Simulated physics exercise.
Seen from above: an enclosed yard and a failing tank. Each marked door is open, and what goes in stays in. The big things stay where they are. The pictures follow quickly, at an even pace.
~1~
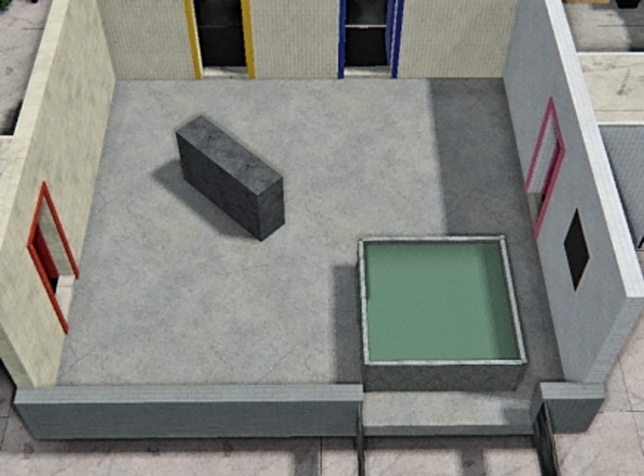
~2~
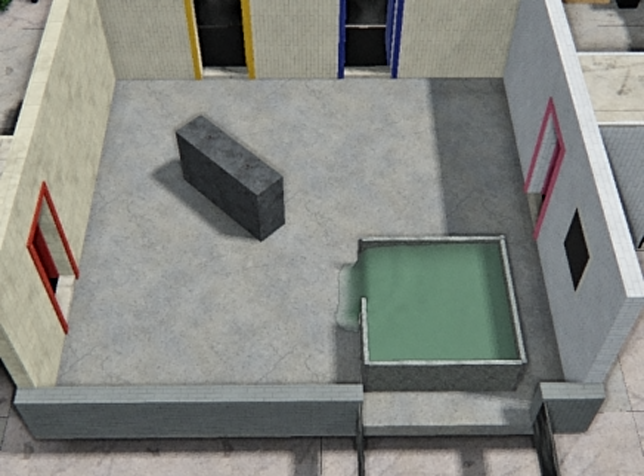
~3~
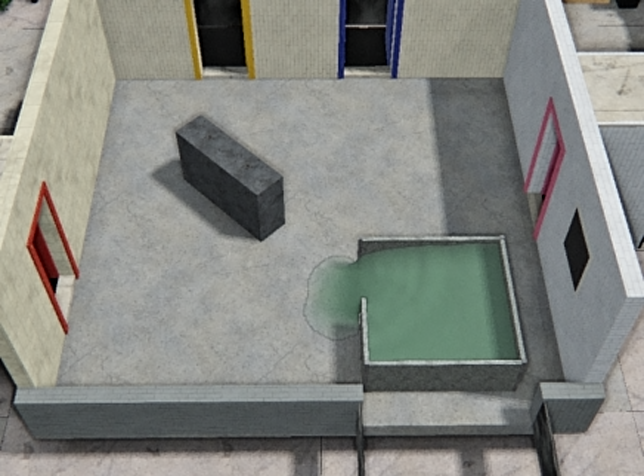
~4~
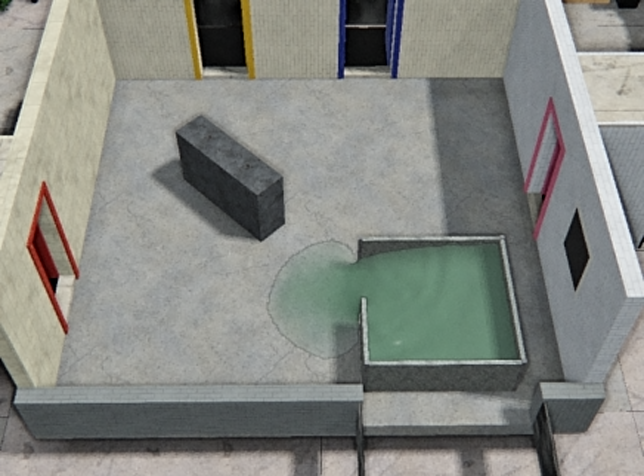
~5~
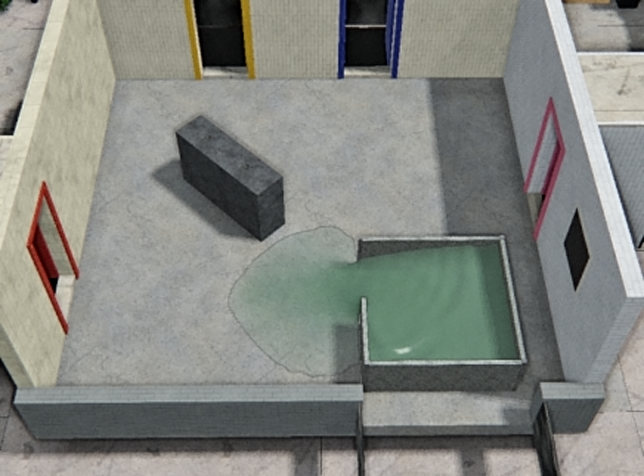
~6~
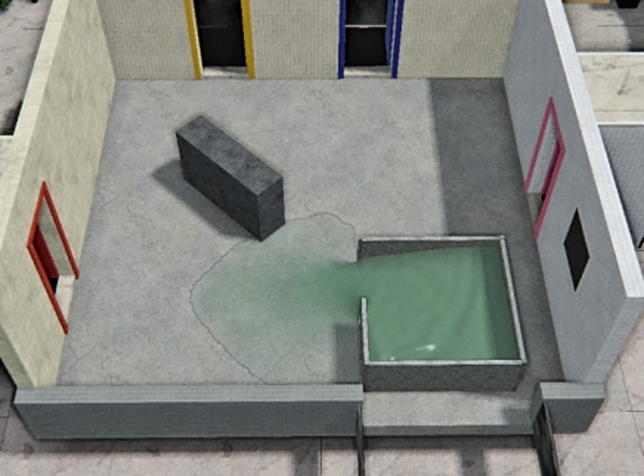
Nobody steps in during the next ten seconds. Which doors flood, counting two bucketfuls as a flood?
One by one: The blue door holds within the limit; the pink door holds within the limit; the yellow door holds within the limit; the red door floods.
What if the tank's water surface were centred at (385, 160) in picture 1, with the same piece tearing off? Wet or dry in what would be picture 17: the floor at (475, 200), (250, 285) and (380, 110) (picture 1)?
As listed: Clear, free of water, not flooded.
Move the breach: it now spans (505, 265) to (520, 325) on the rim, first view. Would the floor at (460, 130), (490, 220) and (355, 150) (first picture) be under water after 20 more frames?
In turn: Wet, awash, under water.
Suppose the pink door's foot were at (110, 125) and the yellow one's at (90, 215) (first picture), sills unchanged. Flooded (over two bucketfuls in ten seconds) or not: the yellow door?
Then: Yellow door takes more.
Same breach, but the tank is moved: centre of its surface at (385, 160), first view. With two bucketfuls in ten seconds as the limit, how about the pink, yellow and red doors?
One by one: The pink door keeps below it, the yellow door takes more, the red door is under.
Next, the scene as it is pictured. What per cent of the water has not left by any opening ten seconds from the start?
Close to 94 %.
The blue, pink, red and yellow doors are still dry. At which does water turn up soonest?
The red-painted one.
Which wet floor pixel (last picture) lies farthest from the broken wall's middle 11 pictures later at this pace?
Roughly at (99, 167).
A moment on, water covers 30 % of the floor; the blue door not reached, the pink door not reached, the yellow door not reached, the red door wet at the sill, nothing in.
Next, water covers 40 % of the floor; the blue door not reached, the pink door not reached, the yellow door not reached, the red door under two buckets in.
Then, water covers 55 % of the floor; the blue door not reached, the pink door not reached, the yellow door wet at the sill, nothing in, the red door far over two buckets in.
Later, water covers 60 % of the floor; the blue door wet at the sill, nothing in, the pink door not reached, the yellow door wet at the sill, nothing in, the red door far over two buckets in.
In the end, water covers 90 % of the floor; the blue door wet at the sill, nothing in, the pink door not reached, the yellow door wet at the sill, nothing in, the red door far over two buckets in.
